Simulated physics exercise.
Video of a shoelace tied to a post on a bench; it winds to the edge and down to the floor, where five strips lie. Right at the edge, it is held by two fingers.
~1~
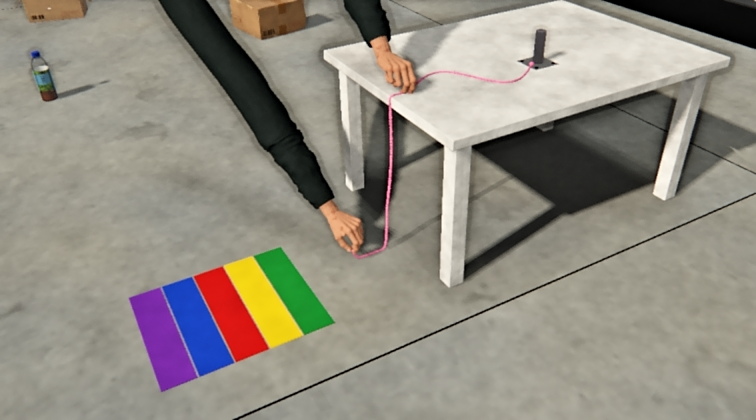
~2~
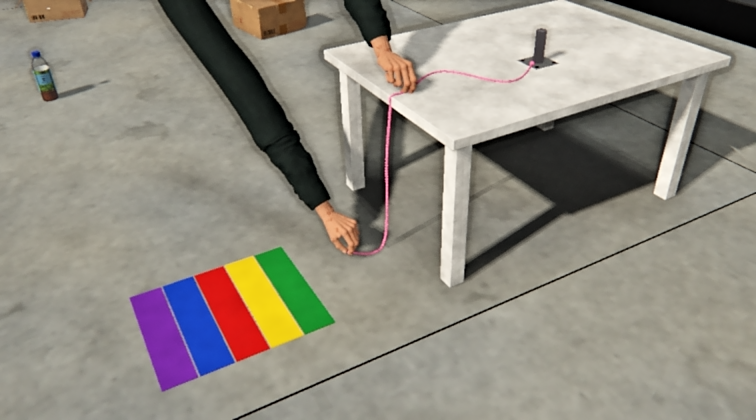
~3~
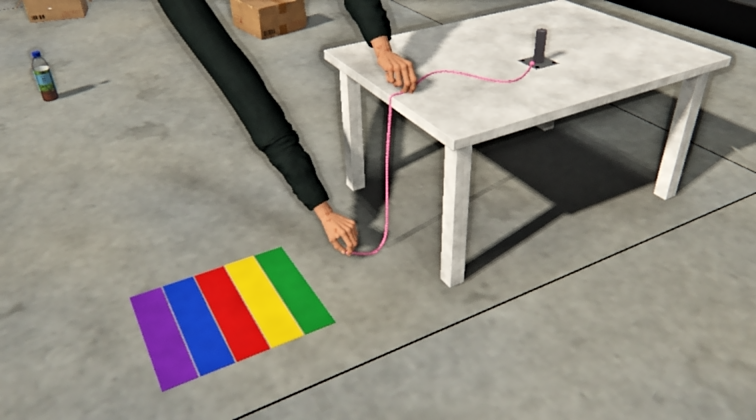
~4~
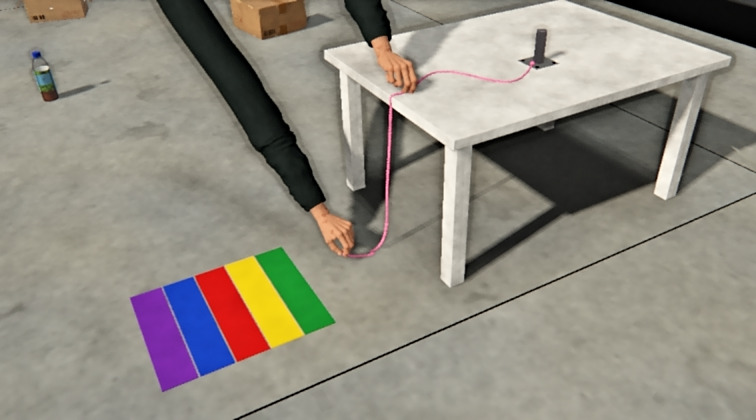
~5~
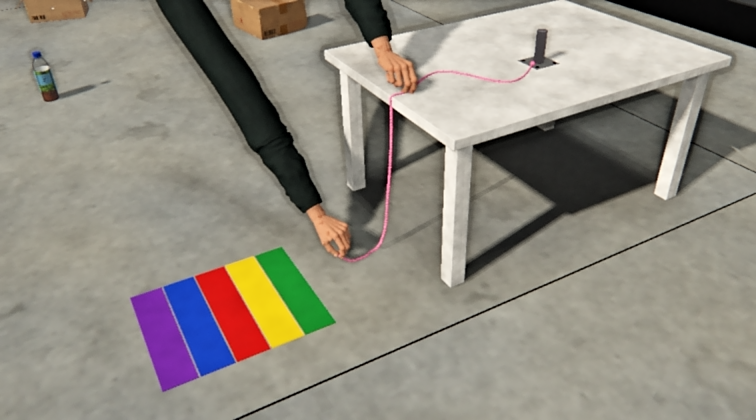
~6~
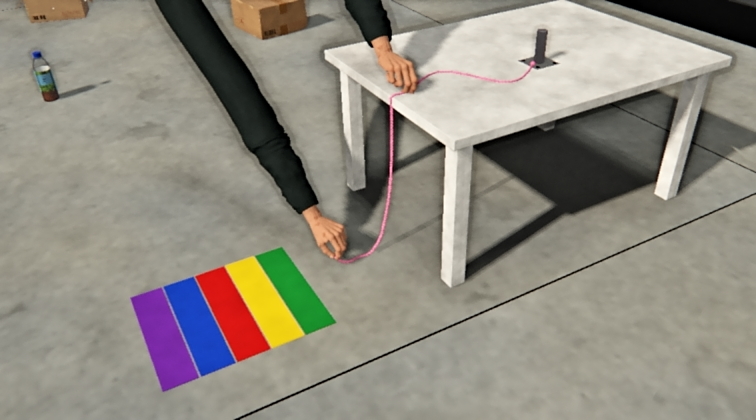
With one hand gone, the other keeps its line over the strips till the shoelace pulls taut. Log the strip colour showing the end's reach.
Reach: Blue strip.
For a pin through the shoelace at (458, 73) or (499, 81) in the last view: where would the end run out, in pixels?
Per try (px, approx.): (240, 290), (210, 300).
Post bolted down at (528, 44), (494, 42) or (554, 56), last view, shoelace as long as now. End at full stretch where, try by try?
In pixels, the answers are (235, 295), (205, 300) and (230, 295).
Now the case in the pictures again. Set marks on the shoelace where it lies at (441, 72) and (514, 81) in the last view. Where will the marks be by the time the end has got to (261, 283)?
Roughly (422, 88) for the first and (488, 73) for the second.
A little later, end near (261, 283); over yellow.
Next, end near (219, 298); over red.
When it is tight, end near (193, 307); over blue. The blue one.
